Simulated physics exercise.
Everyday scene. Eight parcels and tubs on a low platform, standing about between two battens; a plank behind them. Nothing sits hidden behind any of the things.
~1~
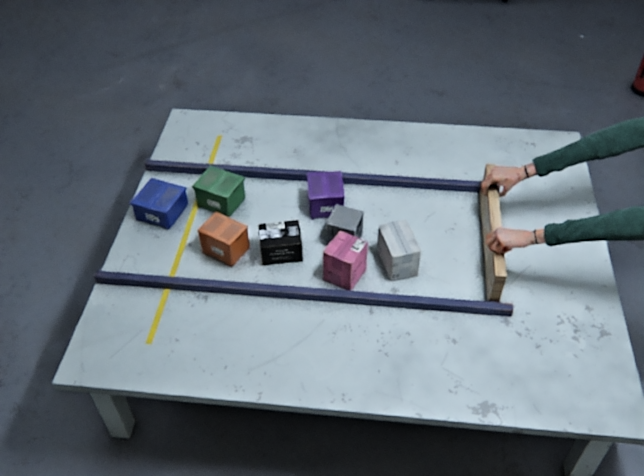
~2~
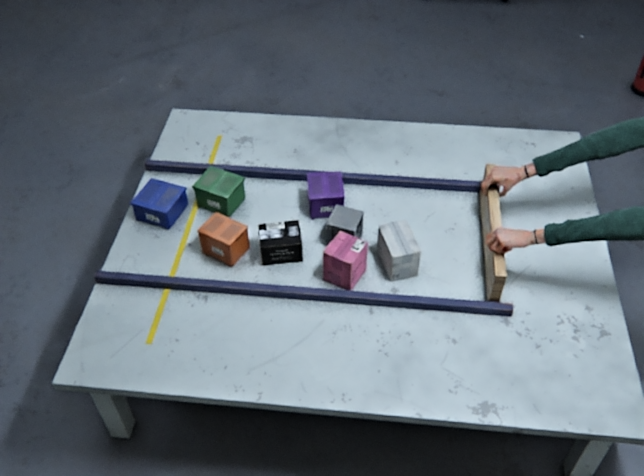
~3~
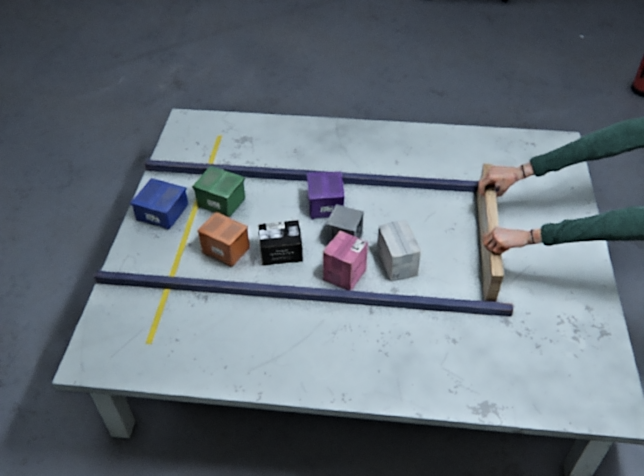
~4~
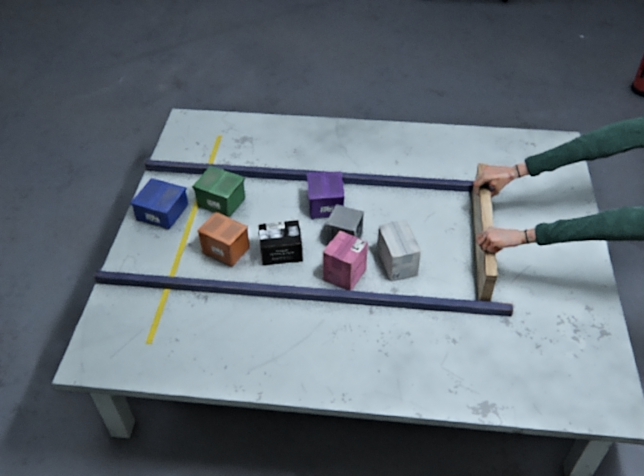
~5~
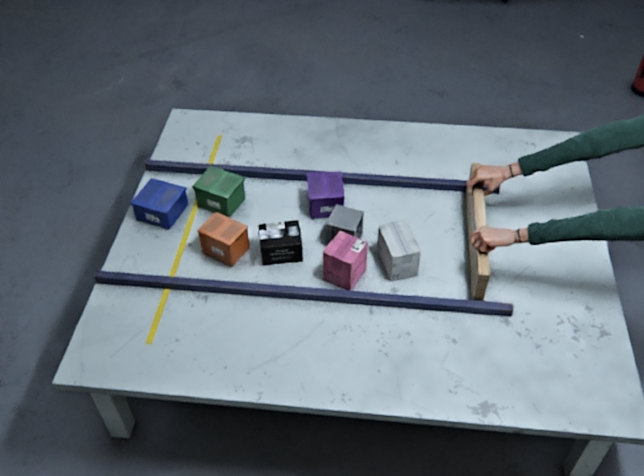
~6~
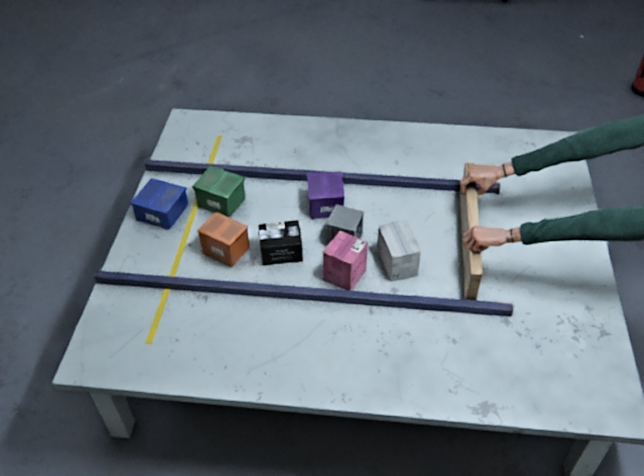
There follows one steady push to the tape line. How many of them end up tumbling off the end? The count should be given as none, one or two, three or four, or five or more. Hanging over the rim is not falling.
It will most likely knock one or two off.
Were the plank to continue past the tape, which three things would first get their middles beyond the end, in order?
First the blue tote, next the orange tote, last the green tote.
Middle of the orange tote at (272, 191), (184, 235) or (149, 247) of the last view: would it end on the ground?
First it remains, next it tips off, and last it tips off.
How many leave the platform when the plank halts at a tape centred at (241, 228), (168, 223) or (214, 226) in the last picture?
0, 4, 0.
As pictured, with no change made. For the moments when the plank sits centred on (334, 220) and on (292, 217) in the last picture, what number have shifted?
Note: First position 6; second position 6.
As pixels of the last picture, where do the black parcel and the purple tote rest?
One ends up near (129, 229) and the other near (183, 180).
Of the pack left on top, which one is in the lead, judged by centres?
The green tote, it is.
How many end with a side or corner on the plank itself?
Count: 2.
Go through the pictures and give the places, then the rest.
In the first frame, blue tote (161, 204); green tote (220, 192); orange tote (224, 240); plank (492, 231); tape (189, 224).
In the second frame, green tote (220, 192); white box (398, 250).
In the third frame, orange tote (224, 240); purple tote (326, 195).
In the fourth frame, blue tote (161, 204); grey crate (345, 229).
In the fifth frame, green tote (220, 192); plank (477, 230).
In the sixth frame, blue tote (161, 204); green tote (220, 192); orange tote (224, 240); plank (470, 229); tape (189, 224).
Early on, none off yet; blue tote at rest near (161, 204); green tote at rest near (220, 192); orange tote moving near (221, 240).
Finally, the number that fall off is one or two; lost, orange tote and blue tote.
